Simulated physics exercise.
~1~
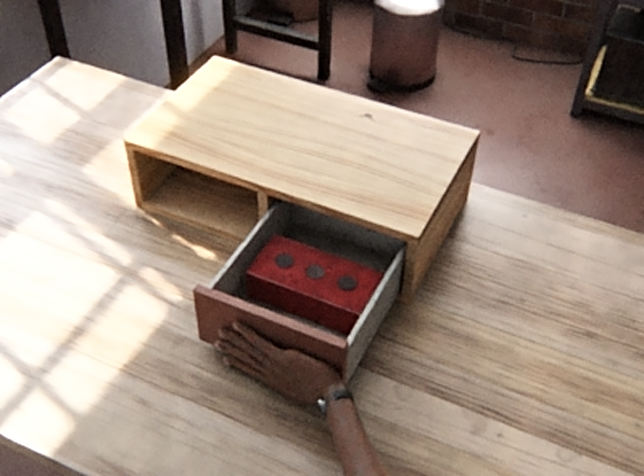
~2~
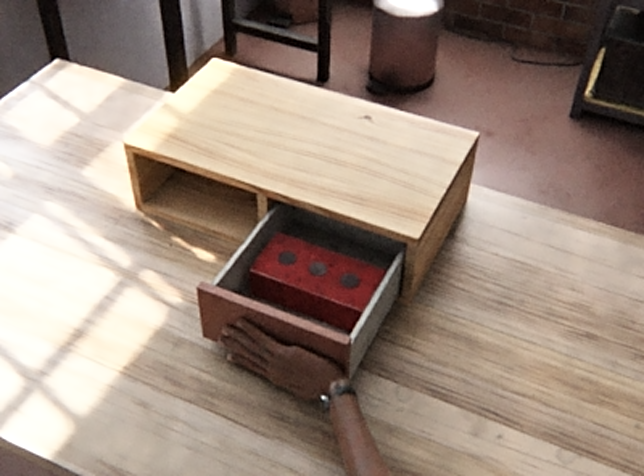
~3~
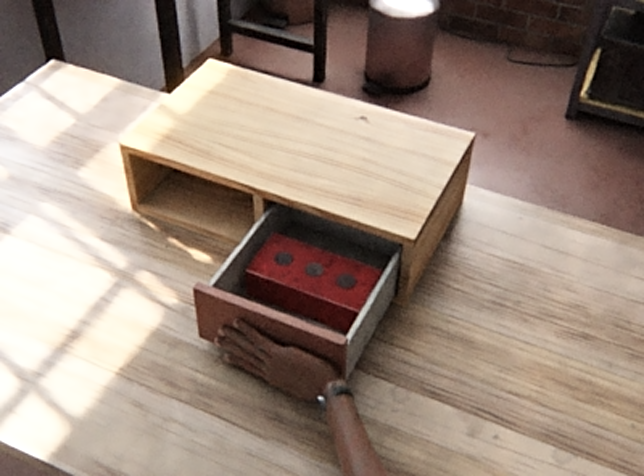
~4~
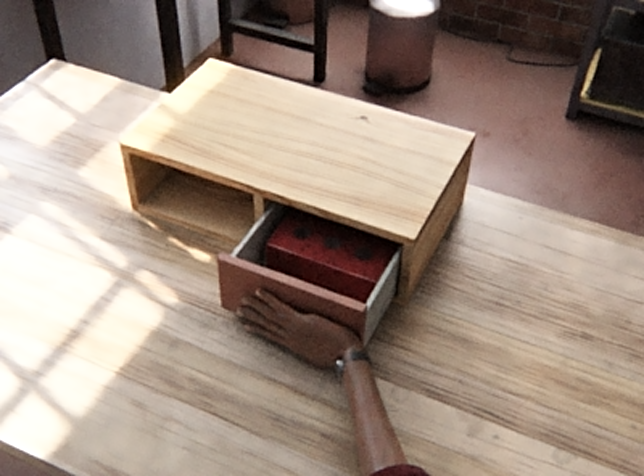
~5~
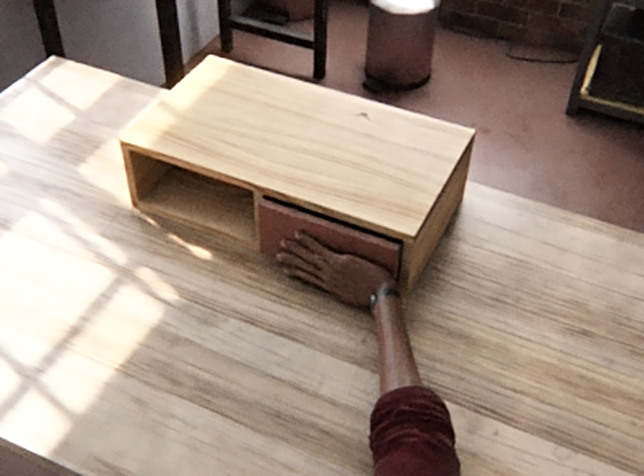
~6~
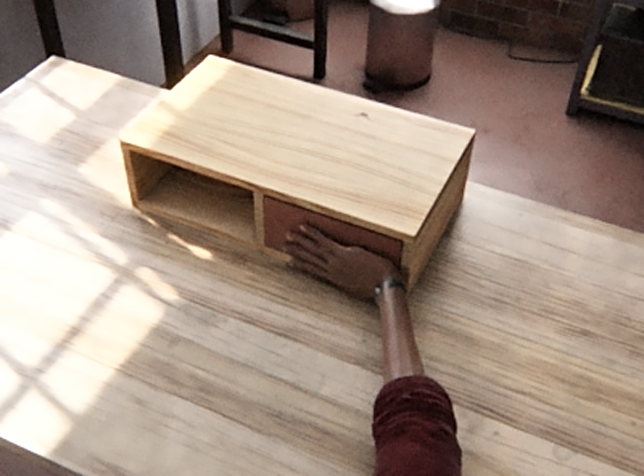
A hand pushes the open drawer holding a red brick fully into the wooden chest.
